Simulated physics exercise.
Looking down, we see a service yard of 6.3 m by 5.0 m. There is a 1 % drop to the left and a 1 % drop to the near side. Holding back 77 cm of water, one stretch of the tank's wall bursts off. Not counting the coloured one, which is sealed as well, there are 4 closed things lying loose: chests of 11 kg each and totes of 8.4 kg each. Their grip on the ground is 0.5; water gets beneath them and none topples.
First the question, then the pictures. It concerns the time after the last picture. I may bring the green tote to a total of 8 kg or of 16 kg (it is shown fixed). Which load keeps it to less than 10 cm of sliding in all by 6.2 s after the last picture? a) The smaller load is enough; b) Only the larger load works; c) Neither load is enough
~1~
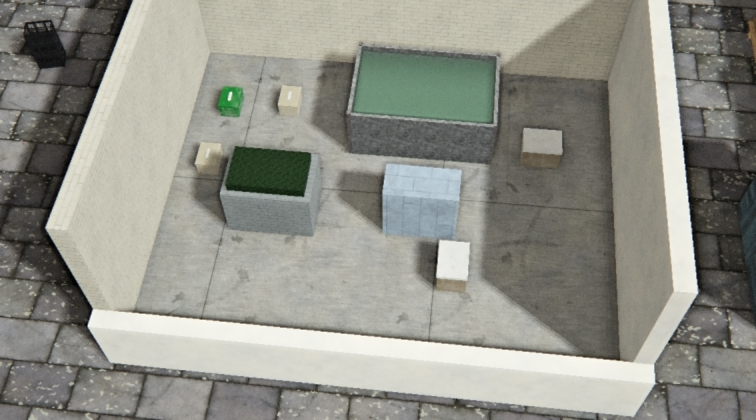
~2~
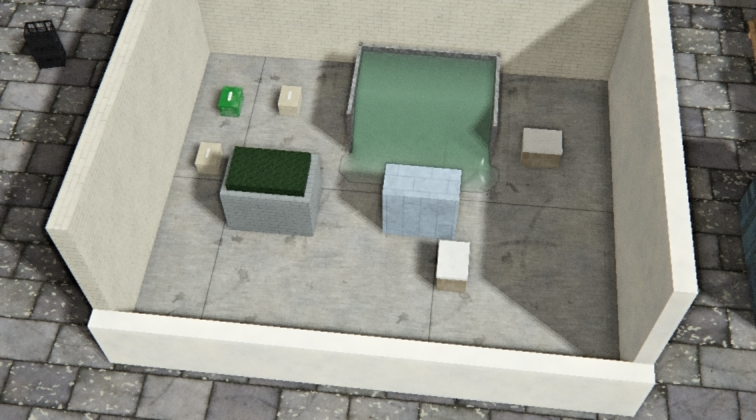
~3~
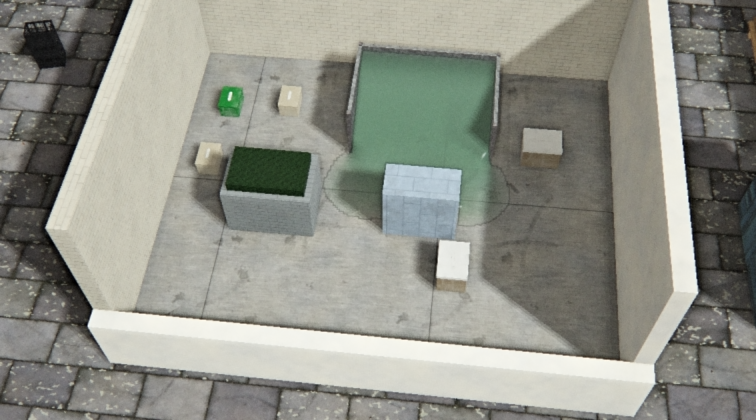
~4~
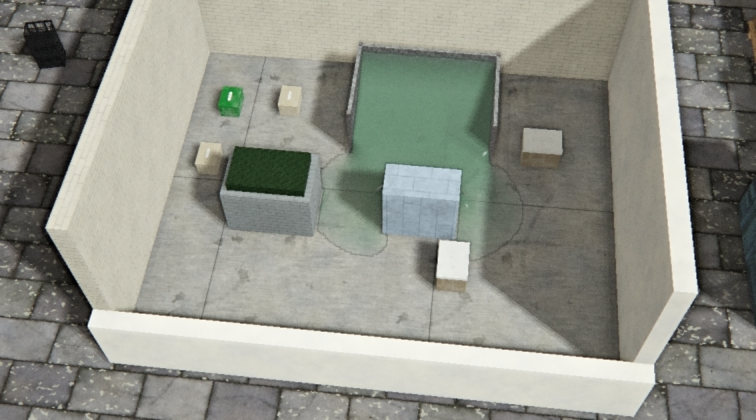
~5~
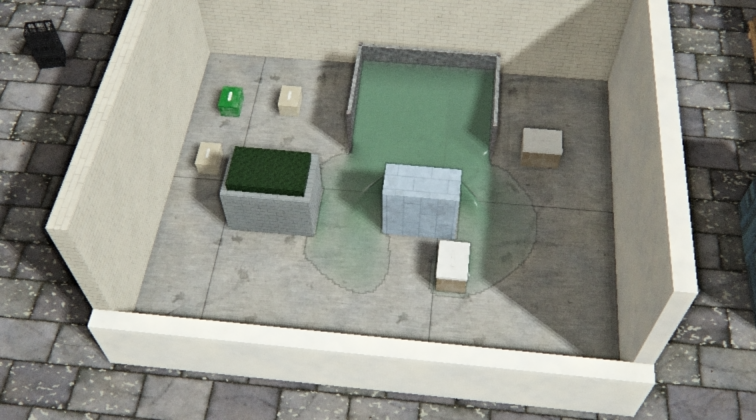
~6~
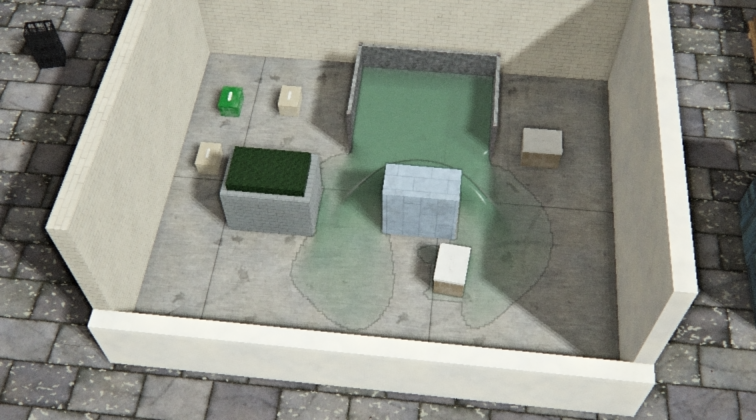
Option b: Only the larger load works.
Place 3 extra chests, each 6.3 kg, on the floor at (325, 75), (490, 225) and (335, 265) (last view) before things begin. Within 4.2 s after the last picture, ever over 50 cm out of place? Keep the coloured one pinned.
Taking them one by one: Below the mark; above the mark; above the mark.
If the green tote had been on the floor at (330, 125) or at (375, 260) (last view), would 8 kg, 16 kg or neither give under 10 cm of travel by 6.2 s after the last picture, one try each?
At the first place the small mass does it, and at the second nothing works.
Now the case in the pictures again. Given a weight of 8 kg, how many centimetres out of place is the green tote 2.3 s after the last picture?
It would be some 0 cm from its spot.
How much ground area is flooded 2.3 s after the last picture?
Somewhere about 24 m2, give or take.
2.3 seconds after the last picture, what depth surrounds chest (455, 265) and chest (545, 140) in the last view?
Depths: Near 5 cm, then near 1 cm.
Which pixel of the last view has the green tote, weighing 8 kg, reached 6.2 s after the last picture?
Roughly at pixel (215, 74).
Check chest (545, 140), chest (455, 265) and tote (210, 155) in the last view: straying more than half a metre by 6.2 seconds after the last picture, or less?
First one crosses the line, second one crosses the line, third one crosses the line.
Then, 0.6 s after the last picture the green tote would be 0 cm from its start with 8 kg and 0 cm from its start with 16 kg; 0 cm of water round it then.
Then, 2.3 s after the last picture the green tote would be 0 cm from its start with 8 kg and 0 cm from its start with 16 kg; 5 cm of water round it then.
Then, 4.2 s after the last picture the green tote would be 24 cm from its start with 8 kg and 0 cm from its start with 16 kg; 6 cm of water round it then.
Then, 6.2 s after the last picture the green tote would be 52 cm from its start with 8 kg and 0 cm from its start with 16 kg; 6 cm of water round it then.
